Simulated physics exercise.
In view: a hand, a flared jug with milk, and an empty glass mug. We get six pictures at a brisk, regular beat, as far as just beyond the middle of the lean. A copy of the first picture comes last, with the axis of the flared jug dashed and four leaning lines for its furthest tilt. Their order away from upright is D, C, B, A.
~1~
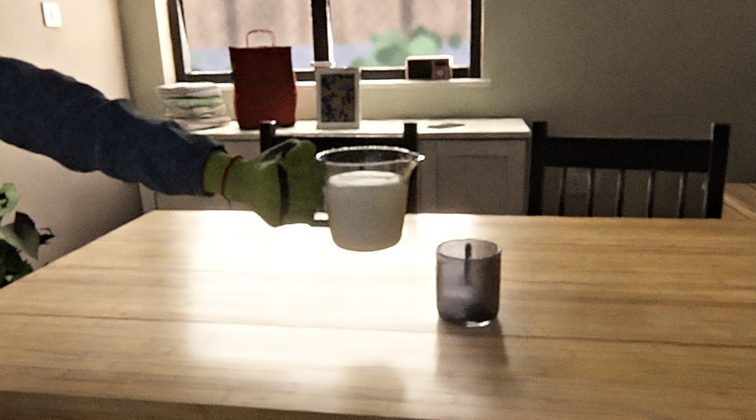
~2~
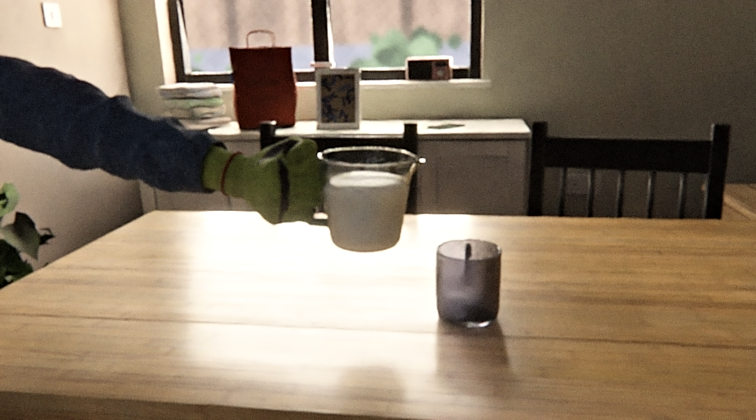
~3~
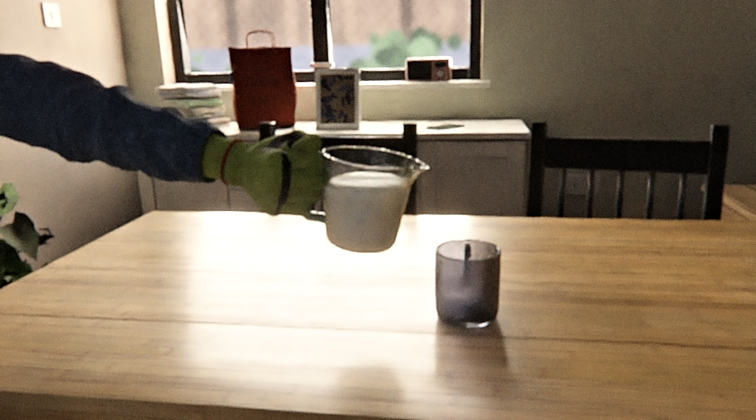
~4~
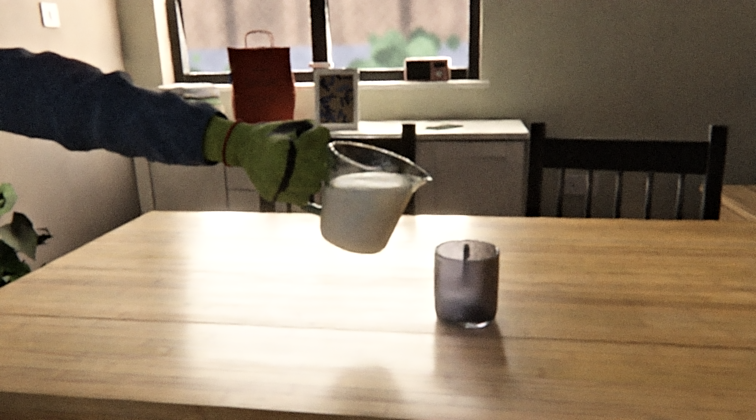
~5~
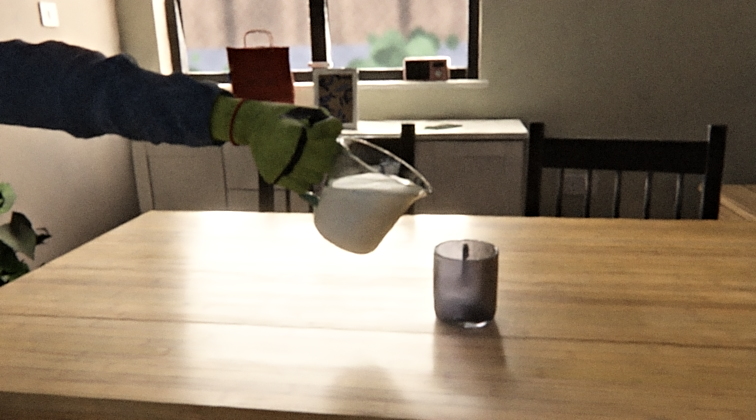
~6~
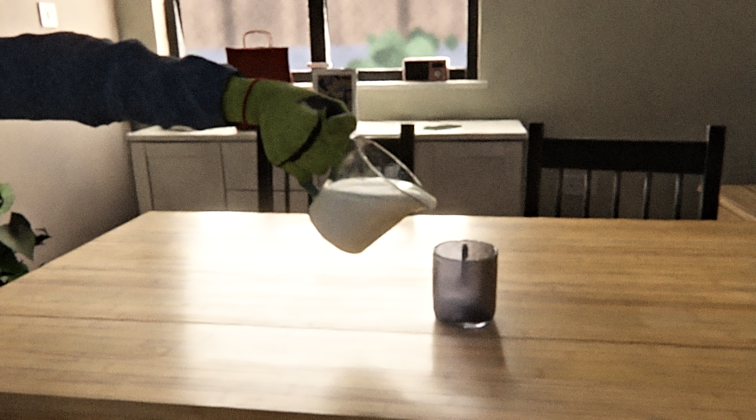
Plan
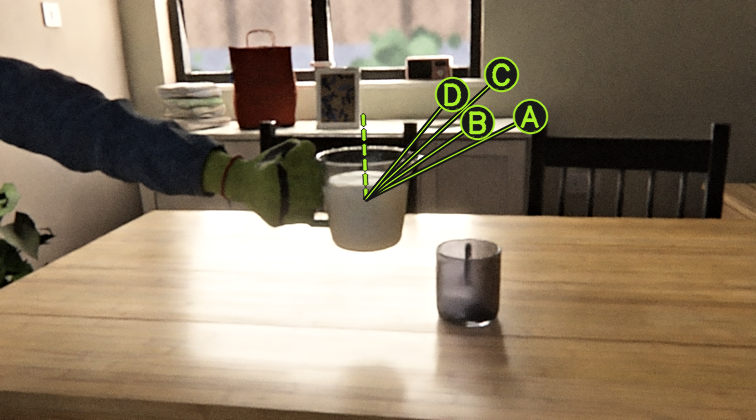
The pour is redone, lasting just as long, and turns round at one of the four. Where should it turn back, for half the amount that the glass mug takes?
Best: B.
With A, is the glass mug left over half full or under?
Over.
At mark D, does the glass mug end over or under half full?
Under.
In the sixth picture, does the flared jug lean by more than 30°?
Yes, it does.
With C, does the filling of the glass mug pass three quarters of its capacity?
No.
On the marked copy, A at (515, 124); B at (463, 131); C at (489, 86); D at (441, 107).
If A is chosen, the glass mug ends with about 74 % of what it can hold.
If B is chosen, the glass mug ends with about 53 % of what it can hold.
If C is chosen, the glass mug ends with about 33 % of what it can hold.
If D is chosen, the glass mug ends with about 18 % of what it can hold.
